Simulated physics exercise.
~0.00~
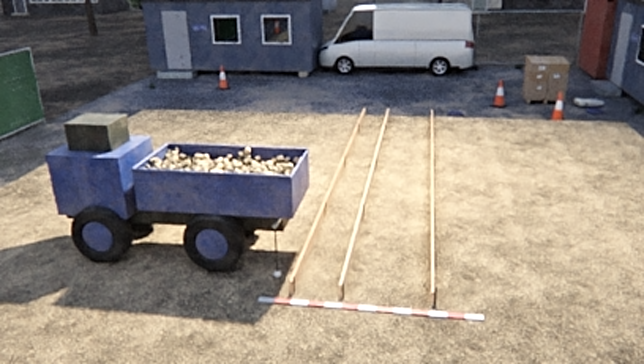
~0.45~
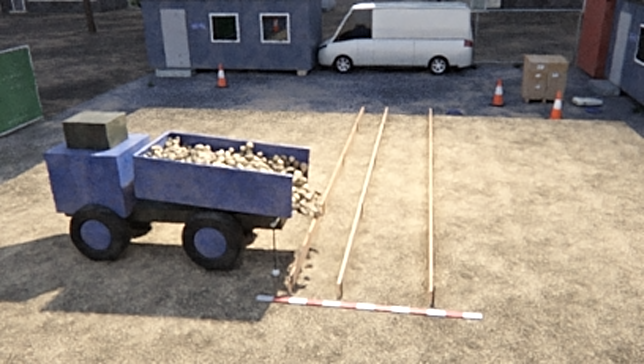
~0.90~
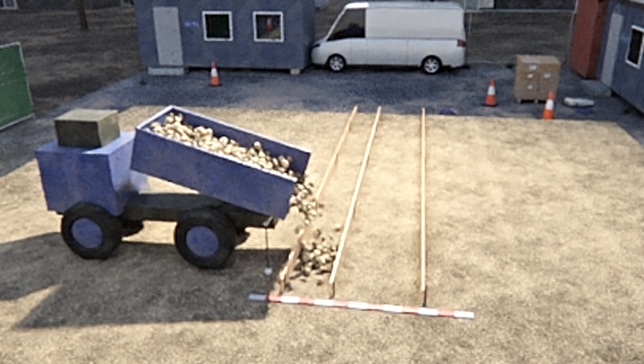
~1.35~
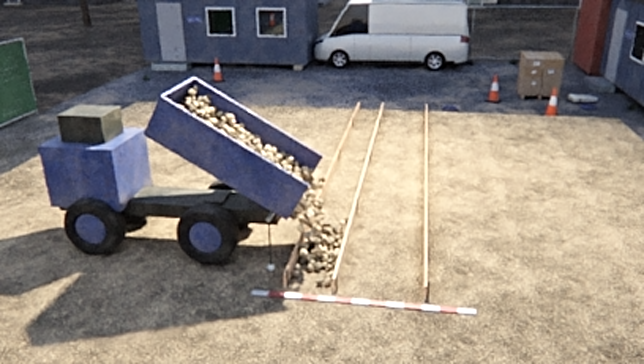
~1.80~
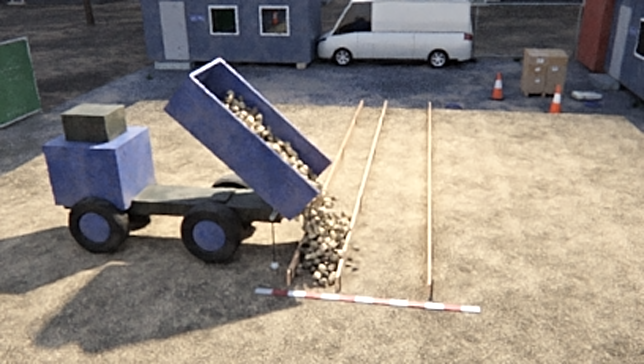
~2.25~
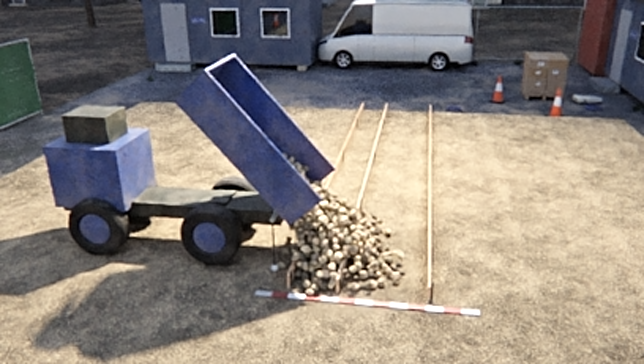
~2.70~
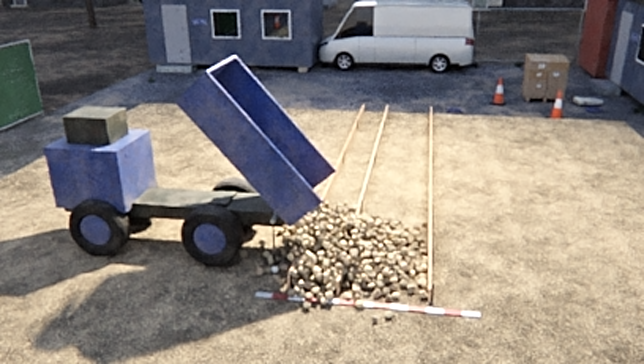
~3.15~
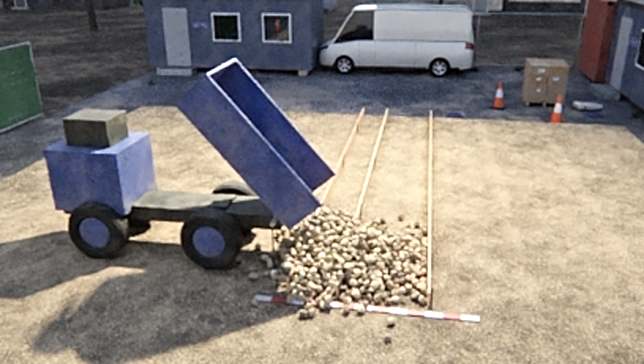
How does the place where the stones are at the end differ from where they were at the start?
At the start the stones were loaded in the truck's blue bed. By the end they lay in a heap on the ground to the right of the truck, spread over the planks and part of the striped pole.
